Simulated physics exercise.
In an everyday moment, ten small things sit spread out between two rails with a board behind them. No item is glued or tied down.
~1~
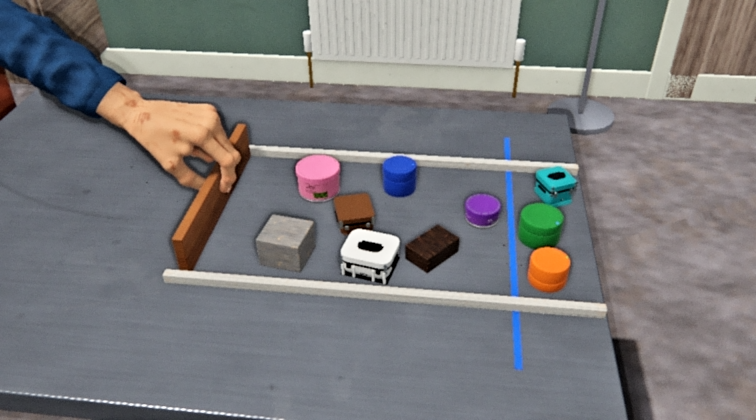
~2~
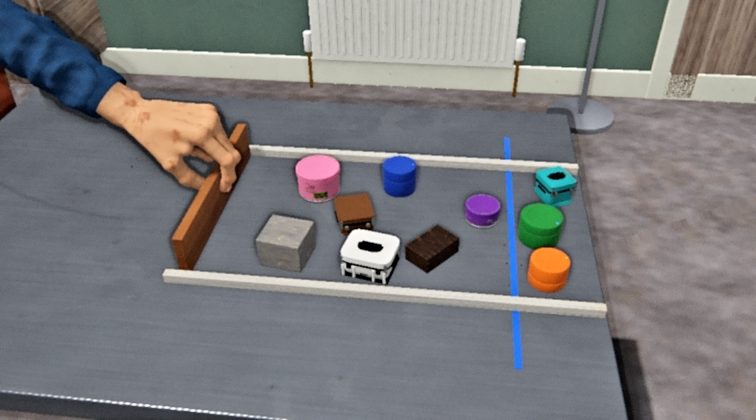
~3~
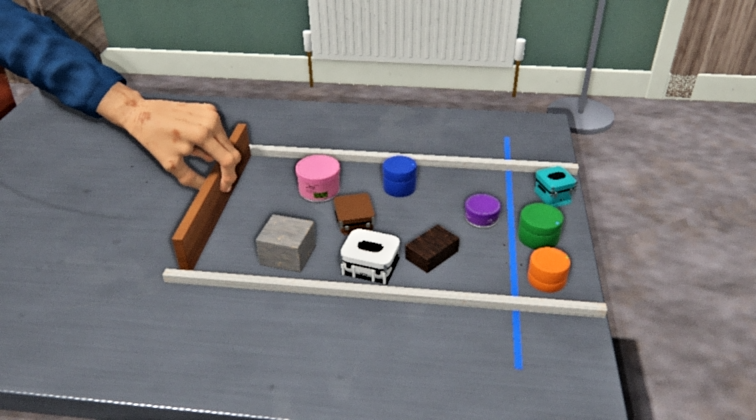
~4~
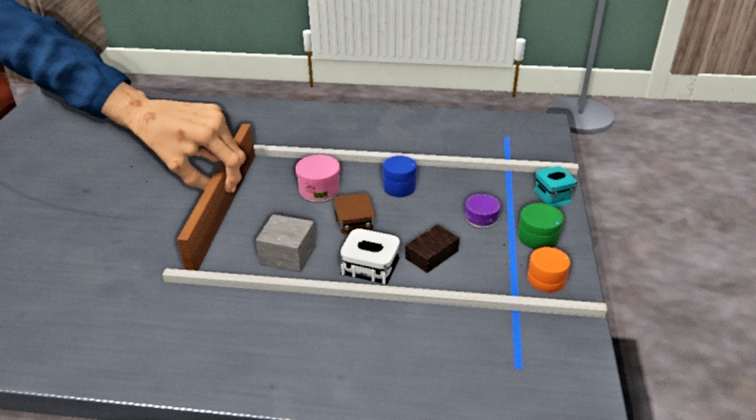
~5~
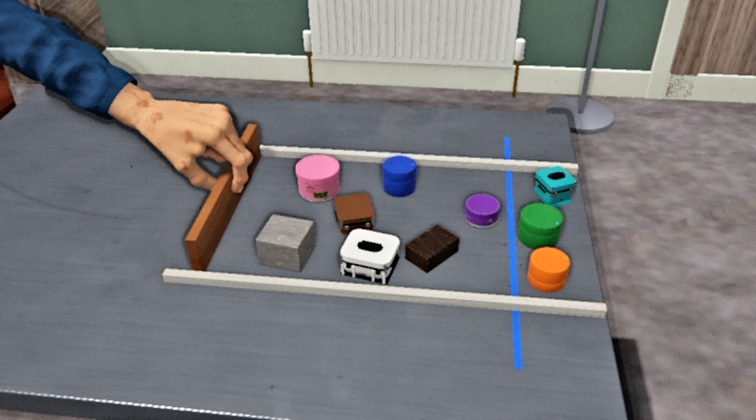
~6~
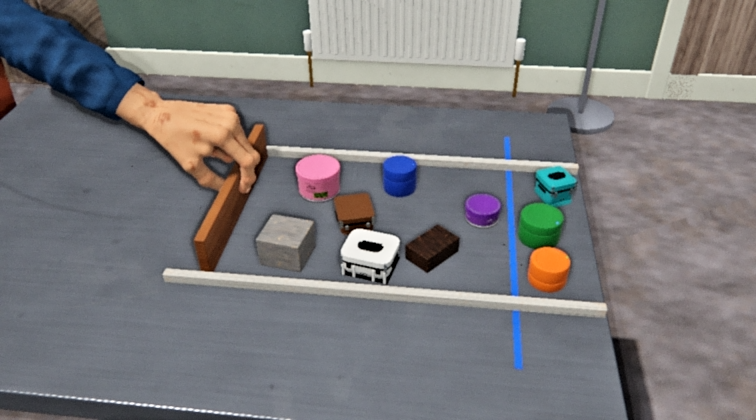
A hand holding a brown board at the left end of two white rails stays still at first, then slides the board slightly to the right, toward a gray block and a pink container. The ten small objects between the rails, some beyond a blue line, do not move.
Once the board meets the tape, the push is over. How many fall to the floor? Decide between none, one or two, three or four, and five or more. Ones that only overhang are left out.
Decision: One or two.
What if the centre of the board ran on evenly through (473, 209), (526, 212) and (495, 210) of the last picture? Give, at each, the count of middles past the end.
Counts: 0, 3, 1.
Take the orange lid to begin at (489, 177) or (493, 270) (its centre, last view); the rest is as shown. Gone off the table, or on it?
Spot by spot, it stays put and then it drops away.
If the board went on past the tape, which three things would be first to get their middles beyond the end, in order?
In order: The orange lid, the green lid, the white case.
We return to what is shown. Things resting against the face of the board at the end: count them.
Tally at the end: 4.
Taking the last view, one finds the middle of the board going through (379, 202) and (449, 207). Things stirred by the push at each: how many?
The number moved is 6 and then 8.
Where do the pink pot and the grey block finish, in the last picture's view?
Roughly (533, 193), and the other roughly (538, 261).
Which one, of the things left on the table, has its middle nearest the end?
That one is the white case.
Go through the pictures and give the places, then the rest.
In the first picture, turquoise case (554, 187); orange lid (549, 270); green lid (540, 227); board (217, 192); tape (511, 230).
In the second picture, orange lid (549, 270); blue lid (400, 176).
In the third picture, green lid (540, 227); black block (432, 248).
In the fourth picture, turquoise case (554, 187); white case (371, 256).
In the fifth picture, orange lid (548, 270); brown case (354, 215).
In the sixth picture, turquoise case (554, 187); orange lid (549, 270); green lid (540, 227); board (236, 193); tape (512, 229).
A little later, none off yet; turquoise case at rest near (554, 187); orange lid at rest near (549, 270); green lid at rest near (540, 227).
When it is over, the number that fall off is one or two; down, green lid and orange lid.
